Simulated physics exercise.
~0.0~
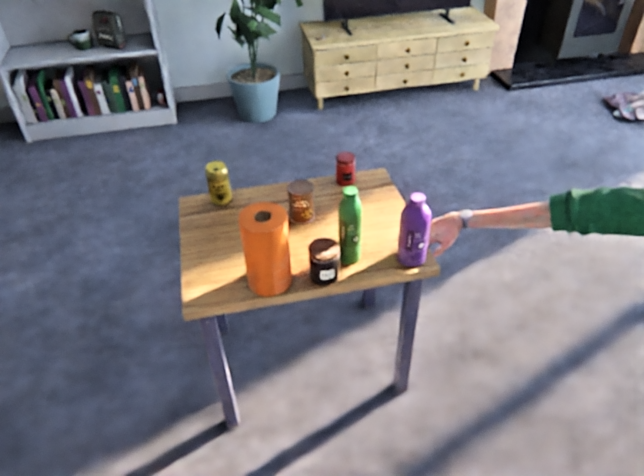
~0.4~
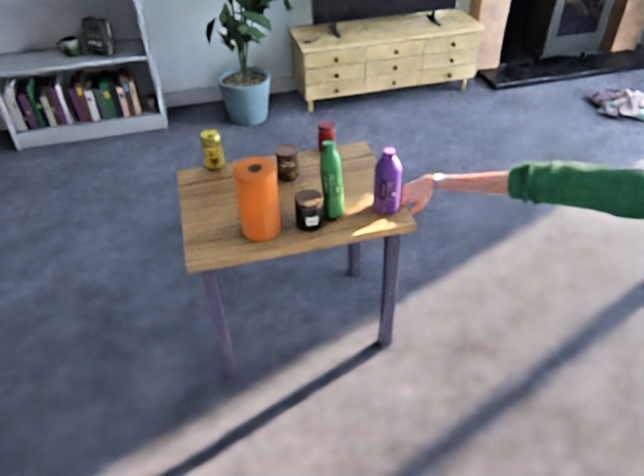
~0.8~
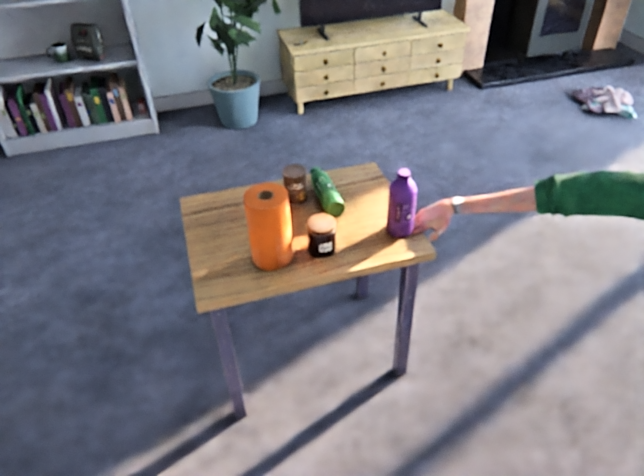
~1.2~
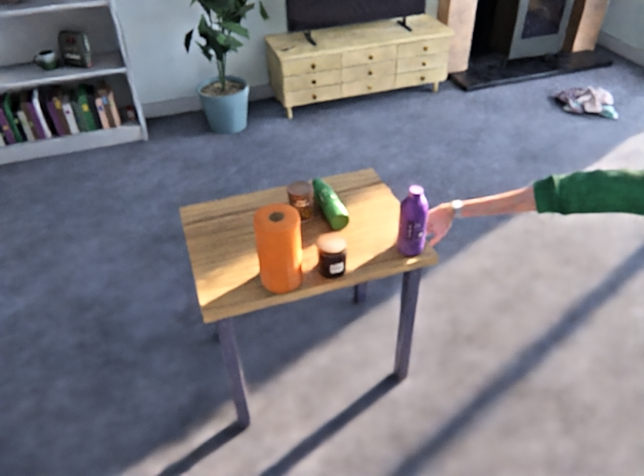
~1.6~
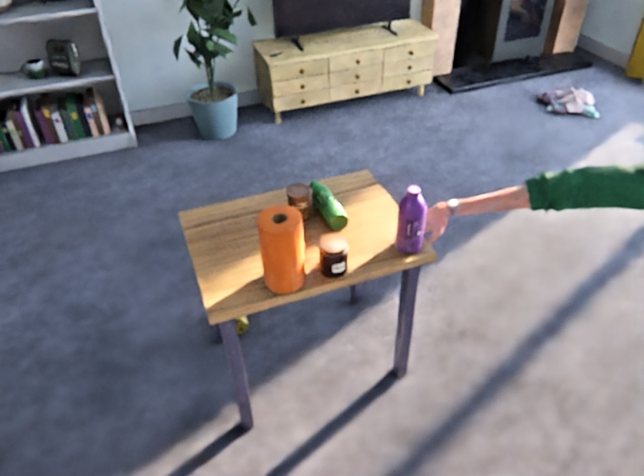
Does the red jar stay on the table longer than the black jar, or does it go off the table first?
The red jar goes off the table first, while the black jar is still on the tabletop at the end.
